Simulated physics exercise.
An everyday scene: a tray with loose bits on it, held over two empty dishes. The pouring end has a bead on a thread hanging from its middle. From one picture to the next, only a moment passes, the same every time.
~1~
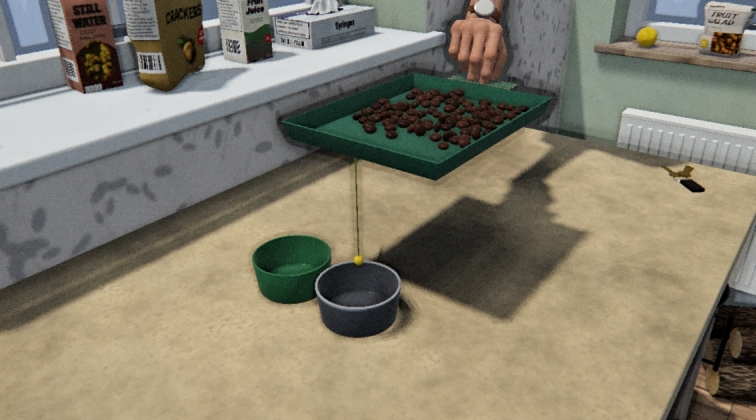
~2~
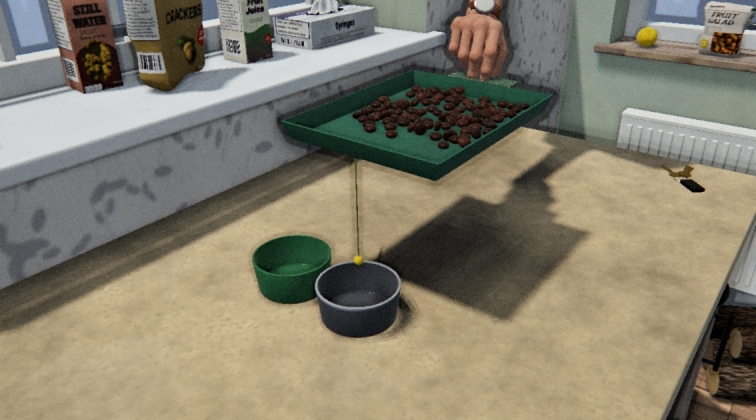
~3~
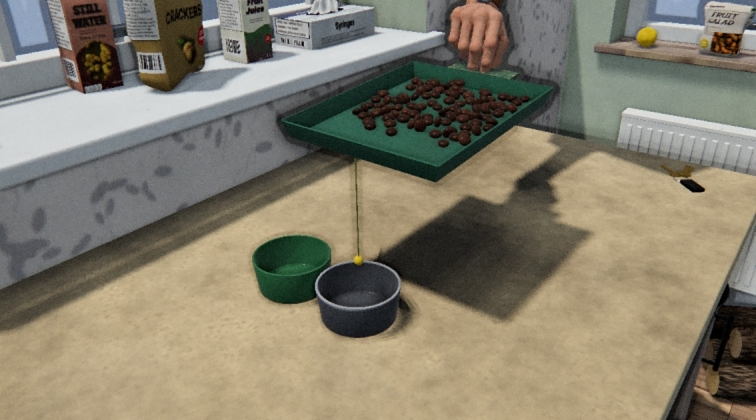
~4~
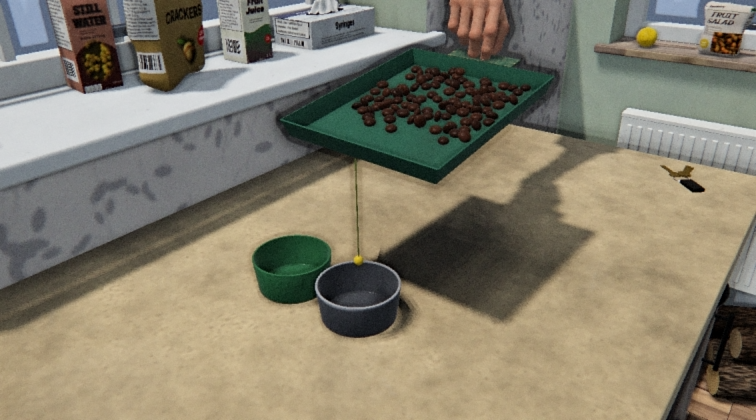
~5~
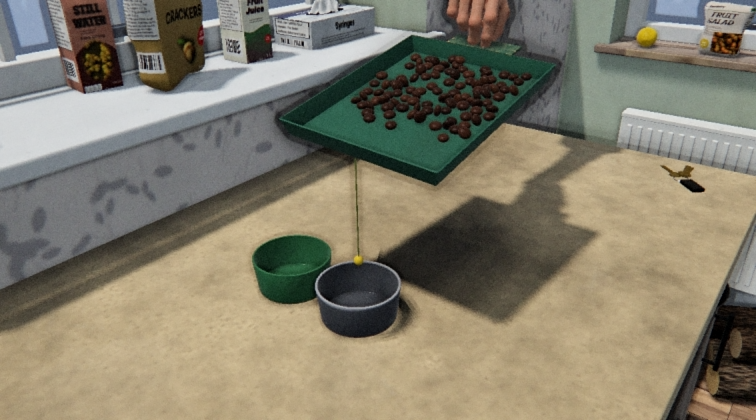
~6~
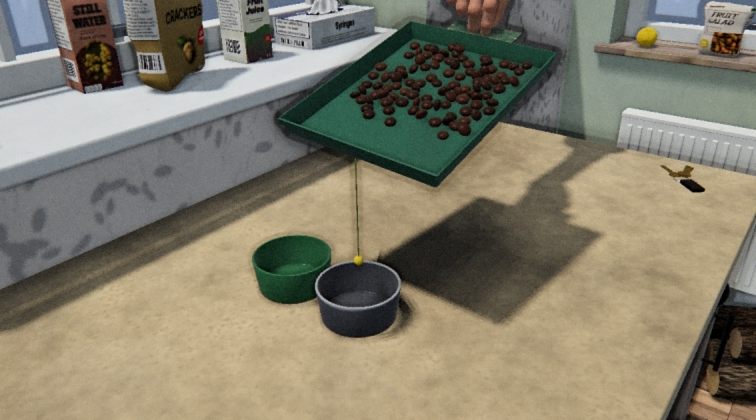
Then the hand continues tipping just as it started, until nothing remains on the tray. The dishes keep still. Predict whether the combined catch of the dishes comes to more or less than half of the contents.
Most of what falls will come down outside the dishes.
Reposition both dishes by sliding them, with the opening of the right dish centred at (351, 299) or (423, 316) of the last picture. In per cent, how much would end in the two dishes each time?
Close to 40 in a hundred first, close to 70 in a hundred second.
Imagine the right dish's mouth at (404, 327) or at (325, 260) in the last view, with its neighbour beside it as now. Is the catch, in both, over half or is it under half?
The first time it's higher than half, the second time lower than half.
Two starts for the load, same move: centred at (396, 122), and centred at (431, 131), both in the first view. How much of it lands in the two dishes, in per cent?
It would be roughly 20 per cent for the first and roughly 20 per cent for the second.
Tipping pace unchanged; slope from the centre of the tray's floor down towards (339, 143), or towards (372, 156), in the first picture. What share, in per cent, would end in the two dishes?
Shares: 70 %, then 20 %.
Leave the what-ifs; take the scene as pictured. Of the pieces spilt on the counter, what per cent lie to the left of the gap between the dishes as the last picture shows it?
I make it about 20 percent or so.
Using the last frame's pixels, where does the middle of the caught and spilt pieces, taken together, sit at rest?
Roughly at (385, 349), give or take.
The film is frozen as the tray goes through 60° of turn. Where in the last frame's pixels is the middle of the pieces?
In the last view, the load is centred close to (398, 150).
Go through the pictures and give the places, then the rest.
Corners of the pouring end (290, 121) and (437, 160), level; middle of the load (437, 115), flat chocolate drops; left dish (265, 284); right dish (331, 317); bead on its thread (359, 260), in the first picture.
Corners of the pouring end (290, 120) and (436, 160), level; middle of the load (437, 113), in the second picture.
Corners of the pouring end (289, 120) and (436, 162), tipped barely, lowest at the right corner; middle of the load (438, 107), in the third picture.
Corners of the pouring end (289, 119) and (436, 164), tipped a little, lowest at the right corner; middle of the load (437, 99), in the fourth picture.
Corners of the pouring end (288, 118) and (435, 167), tipped a little, lowest at the right corner; middle of the load (437, 91), in the fifth picture.
Corners of the pouring end (287, 117) and (435, 170), tipped clearly, lowest at the right corner; middle of the load (437, 83); left dish (265, 284); right dish (331, 317), in the sixth picture.
Just after the last frame, tray tipped steeply; almost all on the tray; about a tenth in the air.
A moment on, tray tipped right over; roughly a quarter on the tray; about a tenth in the right dish; roughly half outside both; roughly a quarter in the air.
Further on, tray tipped past a quarter turn; roughly a quarter in the right dish; the larger part outside both.
When it is over, tray tipped past a quarter turn; roughly a quarter in the right dish; not one in the left dish; the larger part outside both.
